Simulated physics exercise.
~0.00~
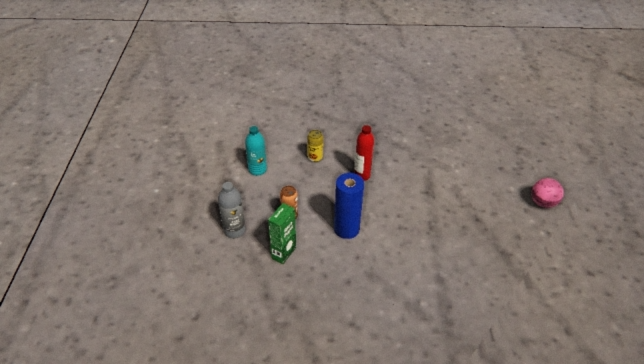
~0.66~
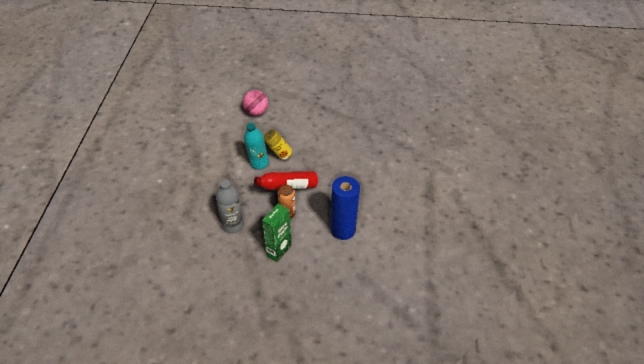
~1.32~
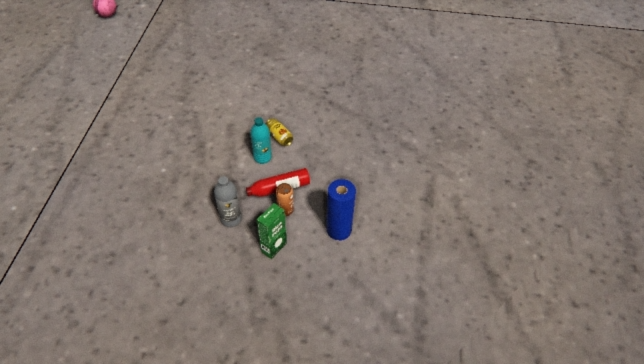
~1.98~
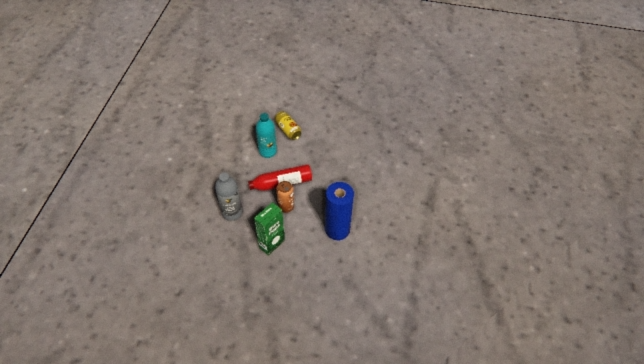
A pink ball rolls left through the group, leaving a red bottle and yellow can toppled.
